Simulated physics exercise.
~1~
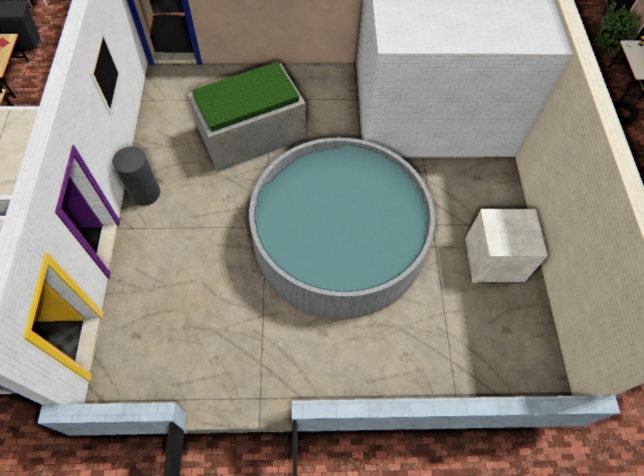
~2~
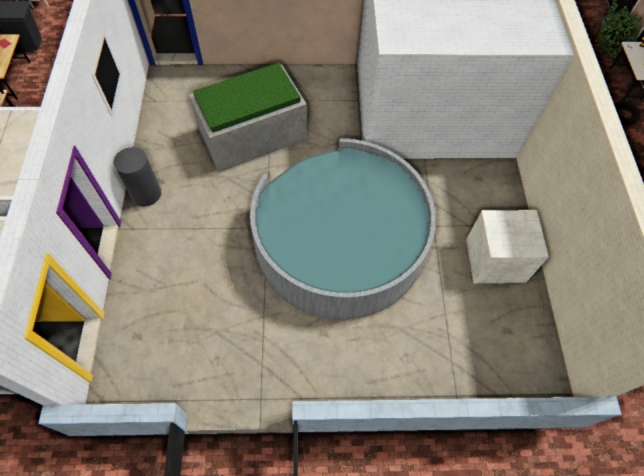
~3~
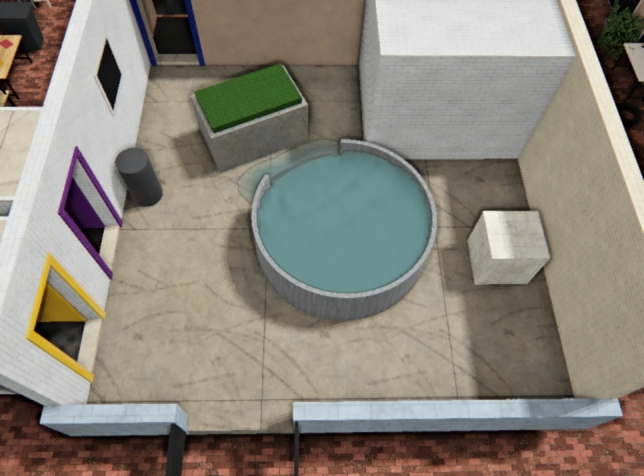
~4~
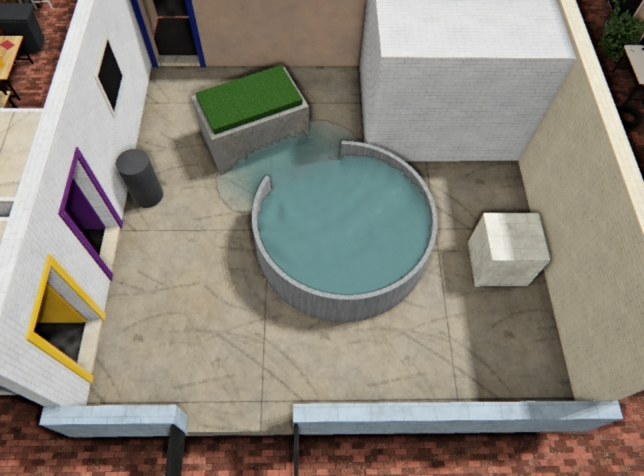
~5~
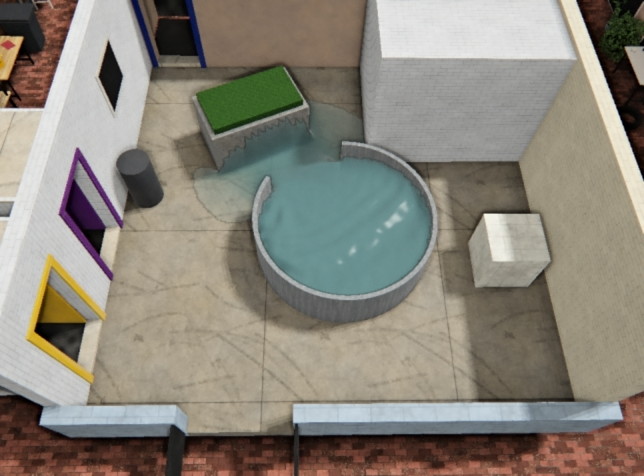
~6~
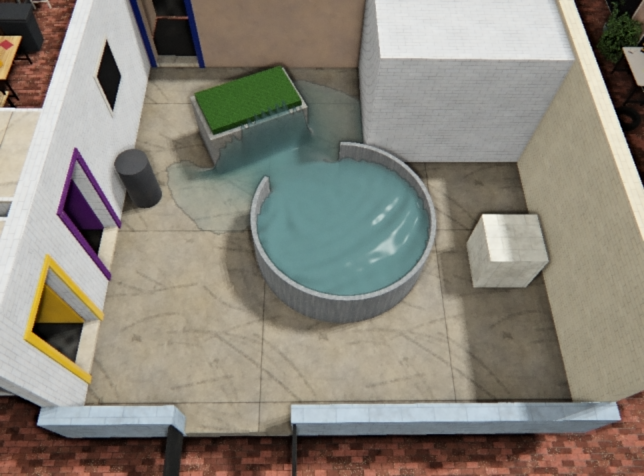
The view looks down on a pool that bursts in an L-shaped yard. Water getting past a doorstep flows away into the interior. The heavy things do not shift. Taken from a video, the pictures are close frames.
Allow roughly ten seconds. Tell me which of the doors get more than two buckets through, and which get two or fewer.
In order: Blue door: Over two buckets; purple door: Over two buckets; yellow door: Over two buckets.
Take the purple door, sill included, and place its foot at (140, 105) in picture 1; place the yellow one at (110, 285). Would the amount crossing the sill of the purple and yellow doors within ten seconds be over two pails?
The purple one overflows, and the yellow one overflows.
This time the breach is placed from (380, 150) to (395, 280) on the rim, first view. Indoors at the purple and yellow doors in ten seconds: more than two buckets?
As for the purple door, it overshoots; as for the yellow door, it overshoots.
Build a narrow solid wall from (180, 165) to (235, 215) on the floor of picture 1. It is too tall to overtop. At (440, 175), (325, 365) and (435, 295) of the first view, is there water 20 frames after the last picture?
Lab note - spot 1 inundated, spot 2 parched, spot 3 parched.
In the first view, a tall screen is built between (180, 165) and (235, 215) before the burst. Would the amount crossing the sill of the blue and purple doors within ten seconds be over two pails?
Lab note - blue door: Admits more; purple door: Admits less.
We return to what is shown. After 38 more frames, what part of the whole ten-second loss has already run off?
Working it through, I arrive at 50 per cent.
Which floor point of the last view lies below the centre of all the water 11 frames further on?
My reading is close to (303, 205).
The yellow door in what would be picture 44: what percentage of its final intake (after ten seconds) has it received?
Around 20 in a hundred.
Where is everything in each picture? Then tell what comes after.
The first frame shows still water in the pool at (342, 213).
In the second frame, the front is at a hidden place, out from the gap on the pool's far side.
In the third frame, water pours out on the pool's far side and has run to a hidden place.
In the fourth frame, water pours out on the pool's far side and has run to (339, 128).
In the fifth frame, the front is at (315, 104), out from the gap on the pool's far side.
In the sixth frame, the front is at (311, 85), out from the gap on the pool's far side.
A moment on, water covers 25 % of the floor; the blue door not reached, the purple door wet at the sill, nothing in, the yellow door not reached.
Next, water covers 40 % of the floor; the blue door wet at the sill, nothing in, the purple door far over two buckets in, the yellow door wet at the sill, nothing in.
Then, water covers 60 % of the floor; the blue door under two buckets in, the purple door far over two buckets in, the yellow door over two buckets in.
Later, water covers 90 % of the floor; the blue door far over two buckets in, the purple door far over two buckets in, the yellow door over two buckets in.
In the end, water covers 100 % of the floor; the blue door far over two buckets in, the purple door far over two buckets in, the yellow door far over two buckets in.
